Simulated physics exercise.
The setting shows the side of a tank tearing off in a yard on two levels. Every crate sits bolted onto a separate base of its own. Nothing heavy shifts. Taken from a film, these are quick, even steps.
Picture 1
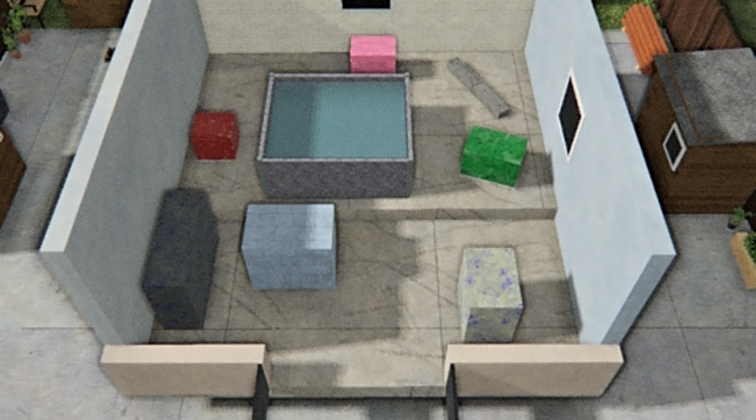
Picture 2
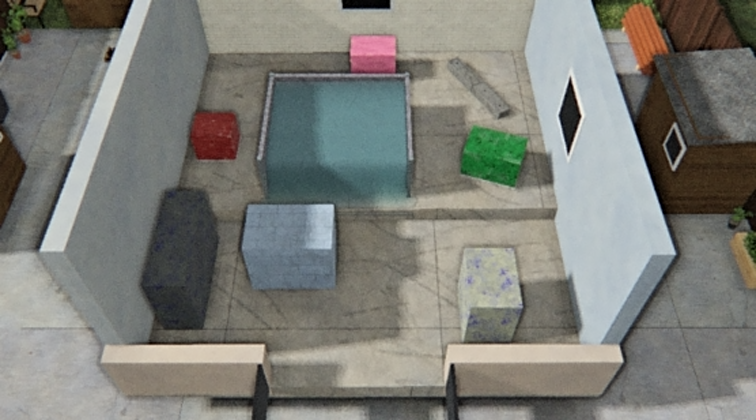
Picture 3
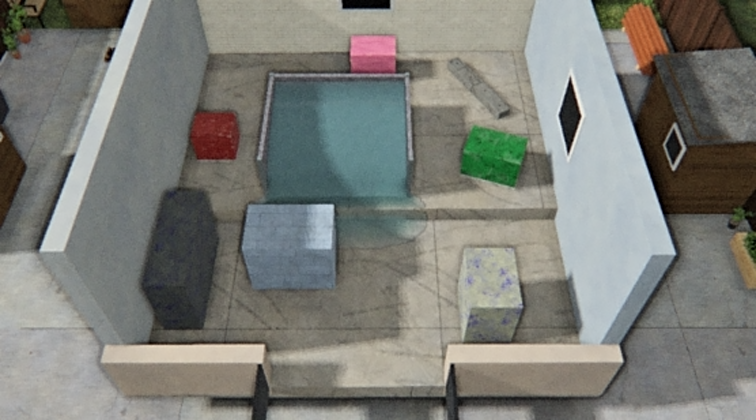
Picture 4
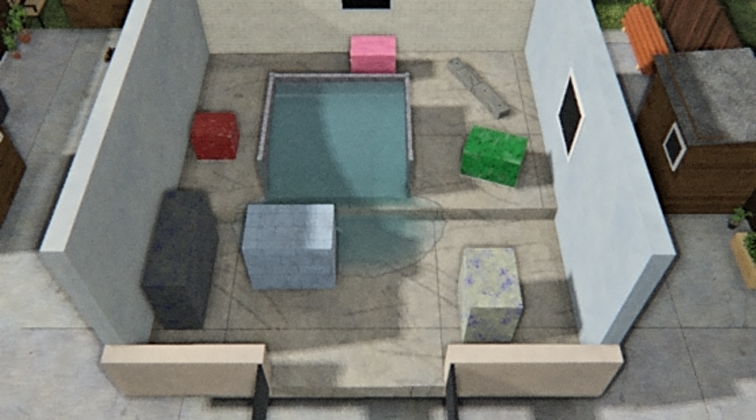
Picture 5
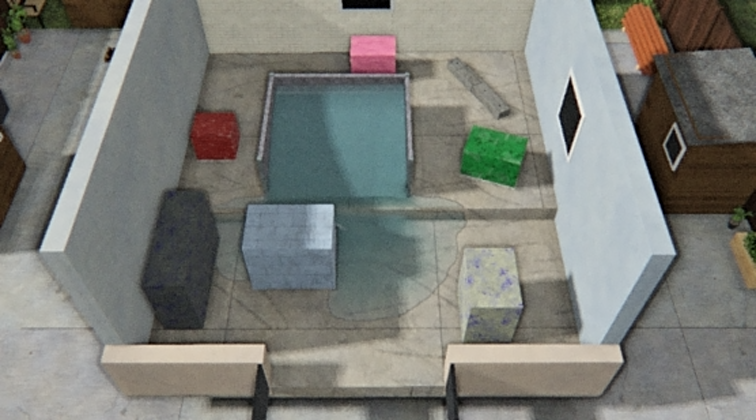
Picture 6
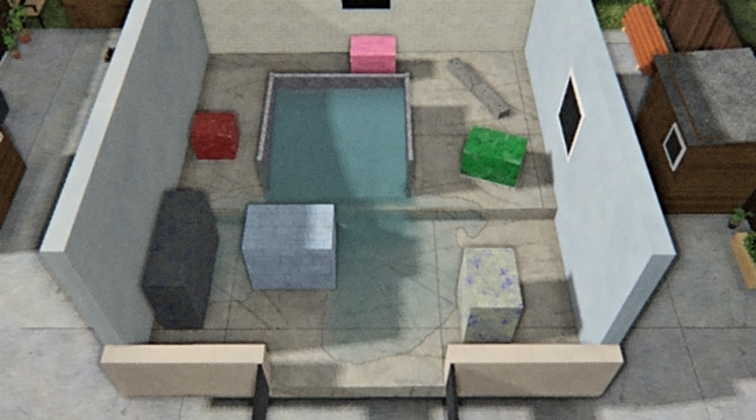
Water poured out of the tank when its front side came away, ran past the pale blue block onto the lower level, and spread across the floor toward the viewer in a widening sheet.
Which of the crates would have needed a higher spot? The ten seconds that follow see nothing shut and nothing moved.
Green crate: No, it stays dry. Pink crate: No, it stays dry. Red crate: Yes, it gets wet.
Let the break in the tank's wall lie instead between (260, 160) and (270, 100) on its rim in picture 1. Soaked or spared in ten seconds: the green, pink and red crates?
Result: Green crate gets overtopped, pink crate gets overtopped, red crate gets overtopped.
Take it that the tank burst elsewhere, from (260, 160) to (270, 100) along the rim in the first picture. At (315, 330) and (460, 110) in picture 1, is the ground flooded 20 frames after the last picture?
First spot swamped, second spot unflooded.
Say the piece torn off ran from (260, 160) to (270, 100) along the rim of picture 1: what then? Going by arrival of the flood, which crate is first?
Answer: The one in red.
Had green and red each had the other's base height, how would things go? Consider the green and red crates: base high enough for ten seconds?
First the green crate, which stays clear; then the red crate, which goes under.
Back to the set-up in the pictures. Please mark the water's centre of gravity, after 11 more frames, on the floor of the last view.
Centre point: Around (335, 236).
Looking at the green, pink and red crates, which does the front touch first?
First comes the red one.
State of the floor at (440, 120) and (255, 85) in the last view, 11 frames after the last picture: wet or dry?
Result, in sequence: Unwetted; unwetted.
A moment on, water covers 30 % of the floor; the green crate not reached, the pink crate not reached, the red crate not reached.
Next, water covers 45 % of the floor; the green crate not reached, the pink crate not reached, the red crate water round its plinth.
Then, water covers 55 % of the floor; the green crate not reached, the pink crate not reached, the red crate water round its plinth.
Later, water covers 55 % of the floor; the green crate not reached, the pink crate not reached, the red crate water round its plinth.
In the end, water covers 50 % of the floor; the green crate stayed above the water, the pink crate stayed above the water, the red crate was topped.
